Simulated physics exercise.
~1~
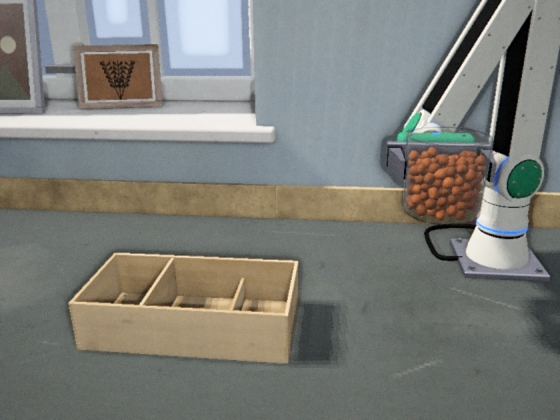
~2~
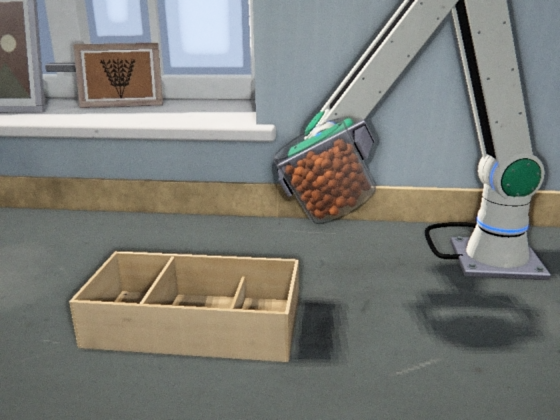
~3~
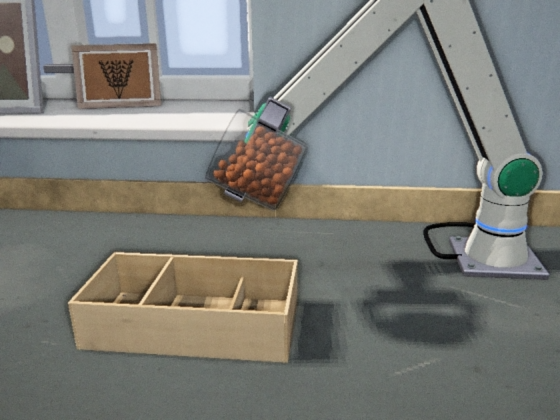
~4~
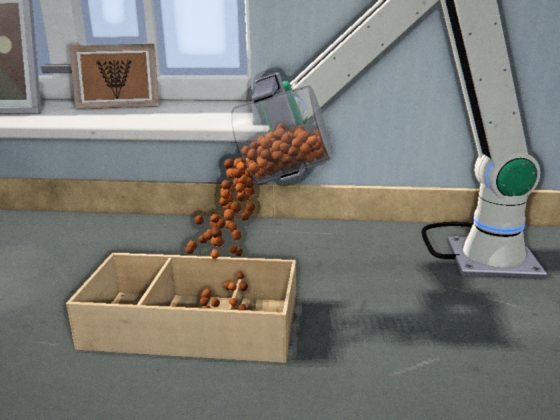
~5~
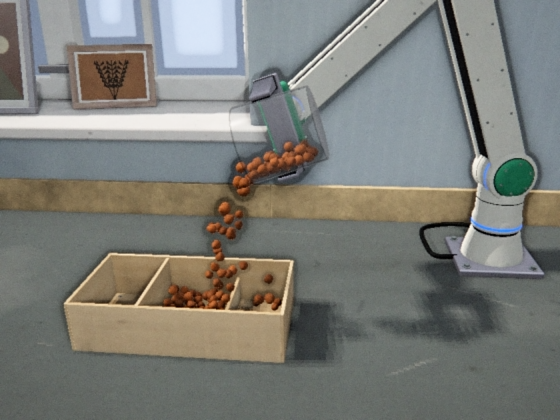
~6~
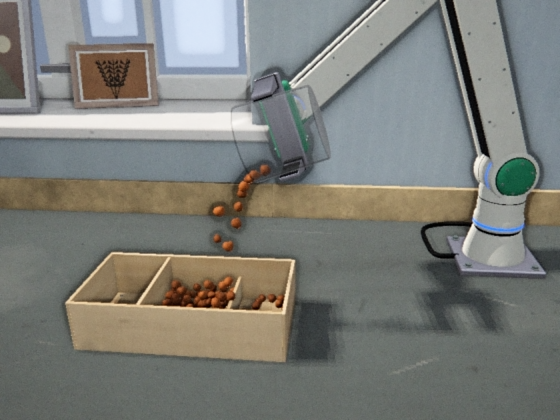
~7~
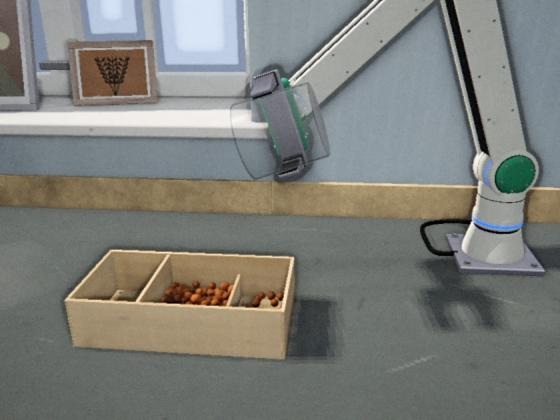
Robot arm swinging a clear tumbler of hazelnuts left and tipping it empty, most landing in a wooden box's middle part.
